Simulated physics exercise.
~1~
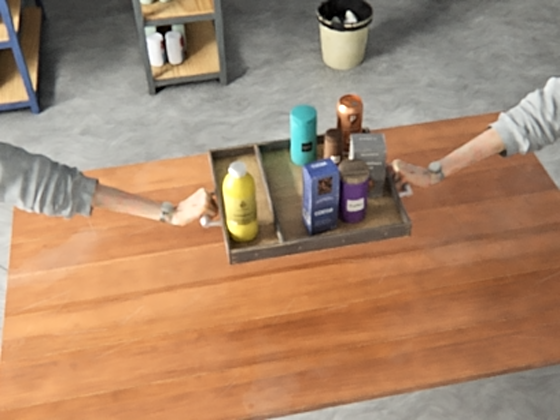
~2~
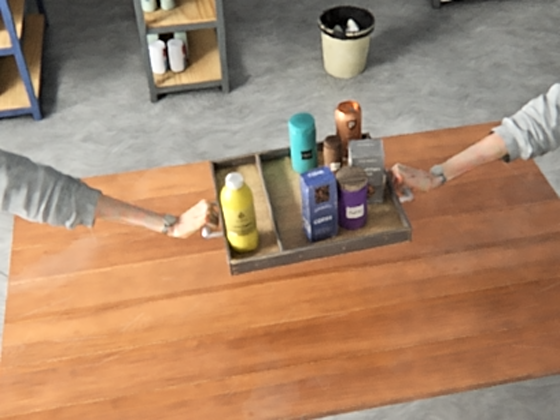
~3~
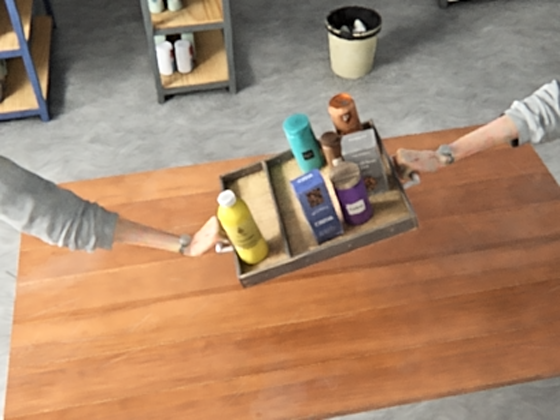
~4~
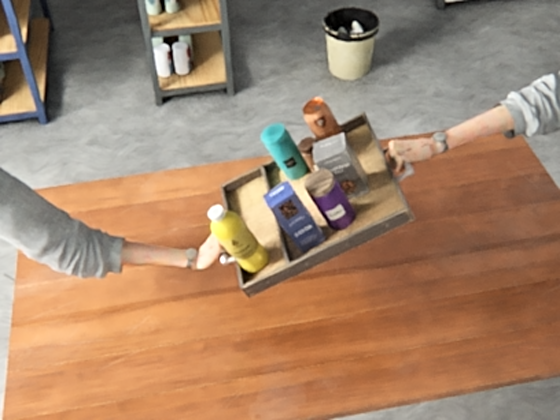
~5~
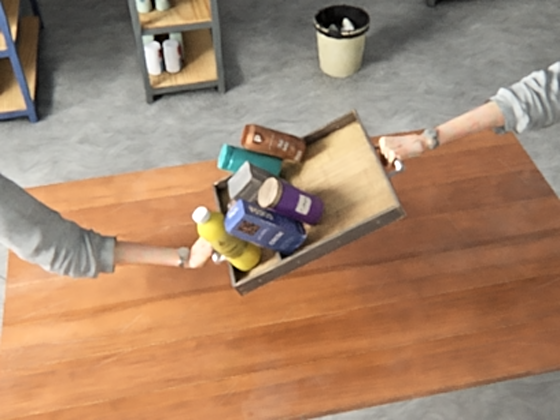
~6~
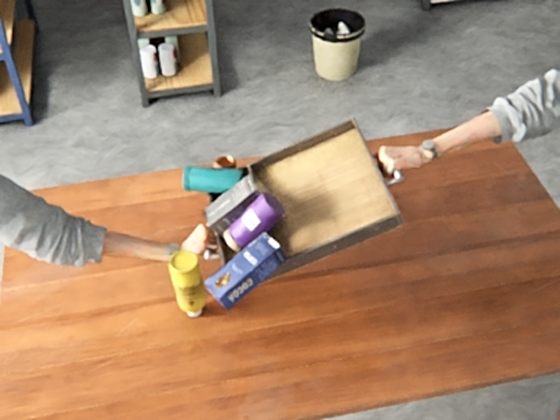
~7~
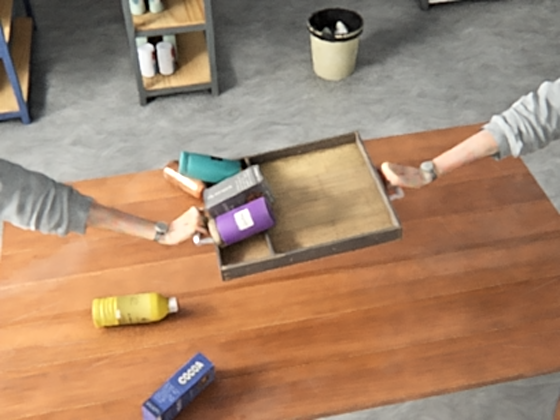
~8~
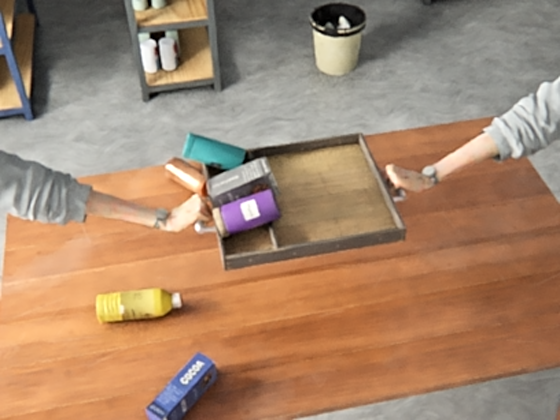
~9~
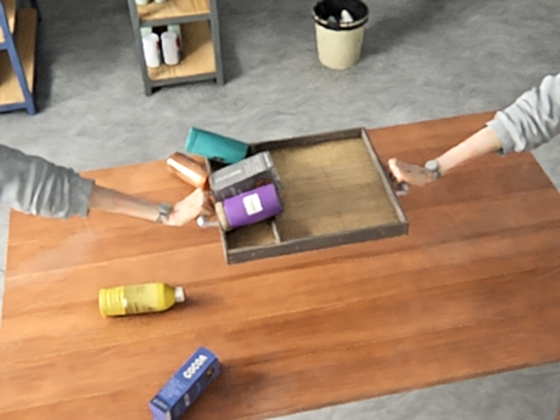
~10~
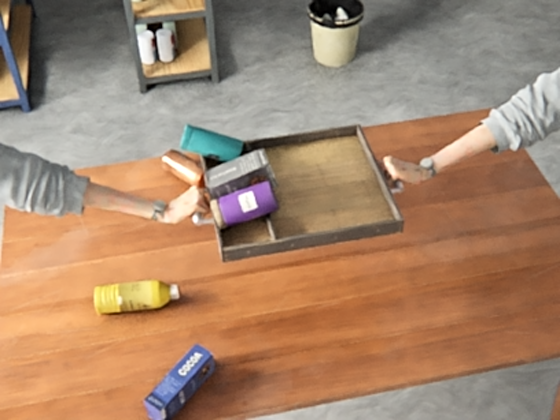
At the start, two hands hold a wooden tray above a table, with a yellow bottle, blue carton, purple jar, turquoise container, orange can and other items standing in it. The tray's left side dips, and the items lean and slide left, leaving the right part bare. As the tilt steepens, they topple against the left edge, and the yellow bottle and blue carton tumble over it onto the table. The hands then bring the tray closer to level. Finally, the bottle and carton lie on the table, the orange can rests beyond the rim, and the purple jar, grey carton and turquoise container lie heaped at the left.
